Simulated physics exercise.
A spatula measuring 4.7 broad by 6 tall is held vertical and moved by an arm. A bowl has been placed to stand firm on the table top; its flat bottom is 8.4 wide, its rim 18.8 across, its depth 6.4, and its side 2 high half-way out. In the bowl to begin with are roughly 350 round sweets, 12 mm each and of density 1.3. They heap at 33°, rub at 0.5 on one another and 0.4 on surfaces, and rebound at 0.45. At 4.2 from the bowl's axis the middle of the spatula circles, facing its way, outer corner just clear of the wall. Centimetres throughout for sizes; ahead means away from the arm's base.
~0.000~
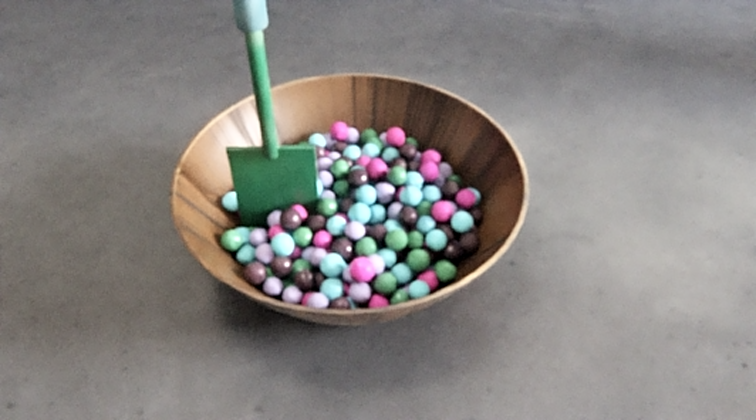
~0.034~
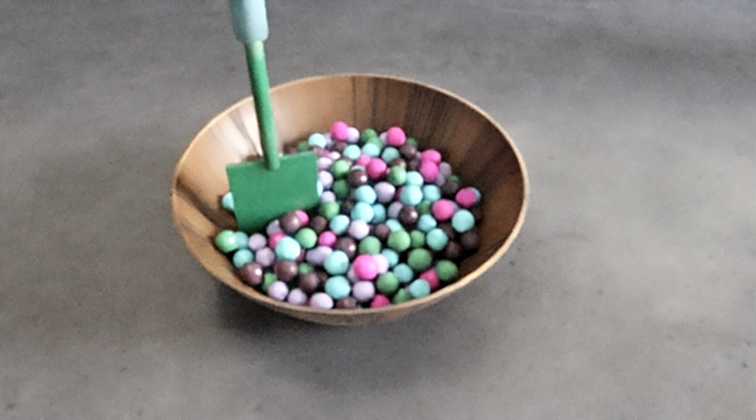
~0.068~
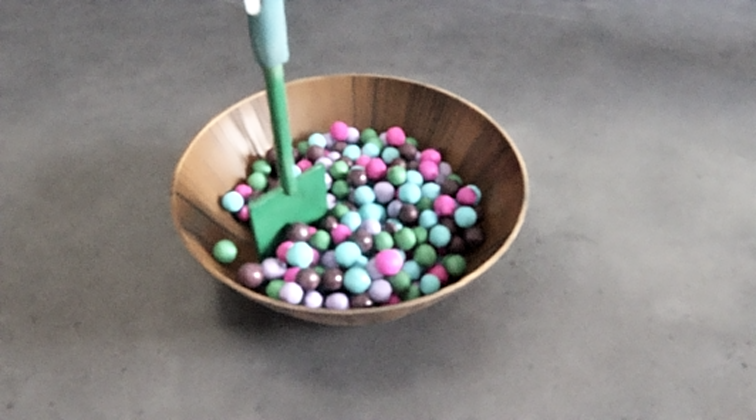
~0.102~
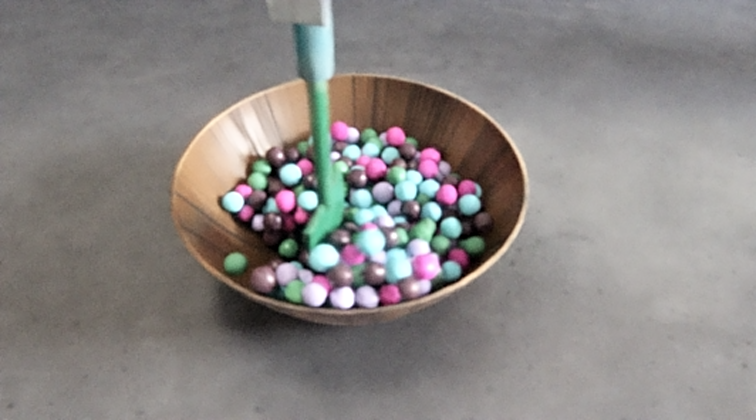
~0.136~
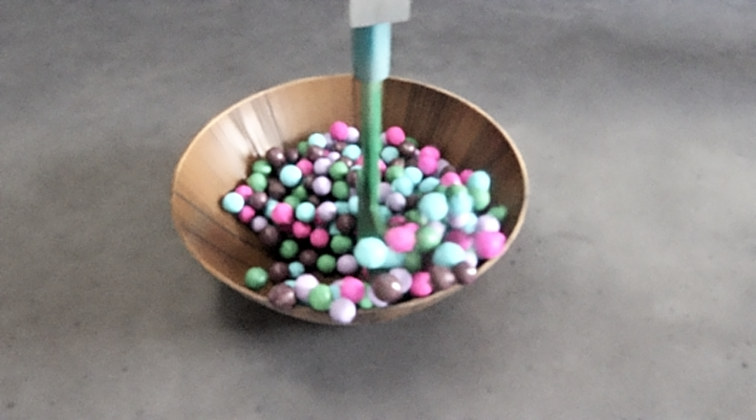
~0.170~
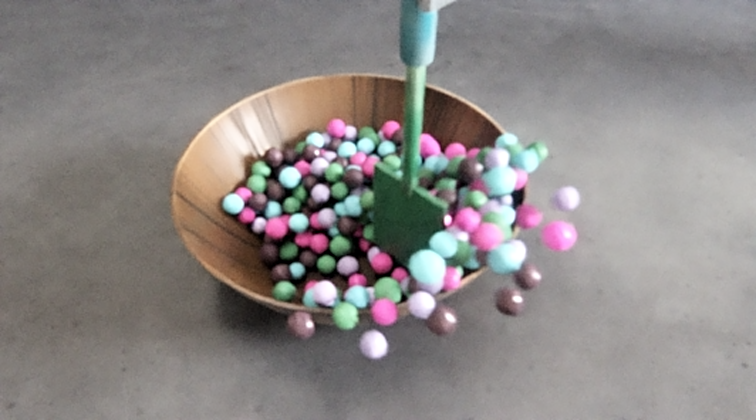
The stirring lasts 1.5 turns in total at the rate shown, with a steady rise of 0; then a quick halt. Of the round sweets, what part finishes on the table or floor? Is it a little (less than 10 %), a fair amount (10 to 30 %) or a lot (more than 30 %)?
A lot, more than 30 %.
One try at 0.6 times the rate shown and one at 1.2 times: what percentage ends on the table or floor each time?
30 % and 55 %.
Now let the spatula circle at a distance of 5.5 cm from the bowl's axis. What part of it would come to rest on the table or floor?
Near 25 percent.
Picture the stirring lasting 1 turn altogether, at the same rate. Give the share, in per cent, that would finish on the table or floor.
I'd expect around 40 per cent.
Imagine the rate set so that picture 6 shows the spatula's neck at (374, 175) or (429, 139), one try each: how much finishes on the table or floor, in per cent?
Some 35 and 55 per cent respectively.
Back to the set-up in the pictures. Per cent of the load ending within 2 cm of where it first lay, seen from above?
Near 5 % of the pieces.
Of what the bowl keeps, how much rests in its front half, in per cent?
40 %.
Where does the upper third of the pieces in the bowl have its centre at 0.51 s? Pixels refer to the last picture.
Close to pixel (360, 272).
By 0.34 s, 290° round, highest piece 10 above the table; 264 in the bowl, 38 on the table or floor, 48 in flight or on the tool.
By 0.51 s, 85° round, highest piece 10 above the table; 209 in the bowl, 116 on the table or floor, 25 in flight or on the tool.
By 0.80 s, 180° round, highest piece 6 above the table; 181 in the bowl, 167 on the table or floor, 2 in flight or on the tool.
By 1.50 s, 180° round, highest piece 5 above the table; 181 in the bowl, 169 on the table or floor.
Final count, 181 in the bowl, 169 on the table or floor. That is 48 % on the table or floor.
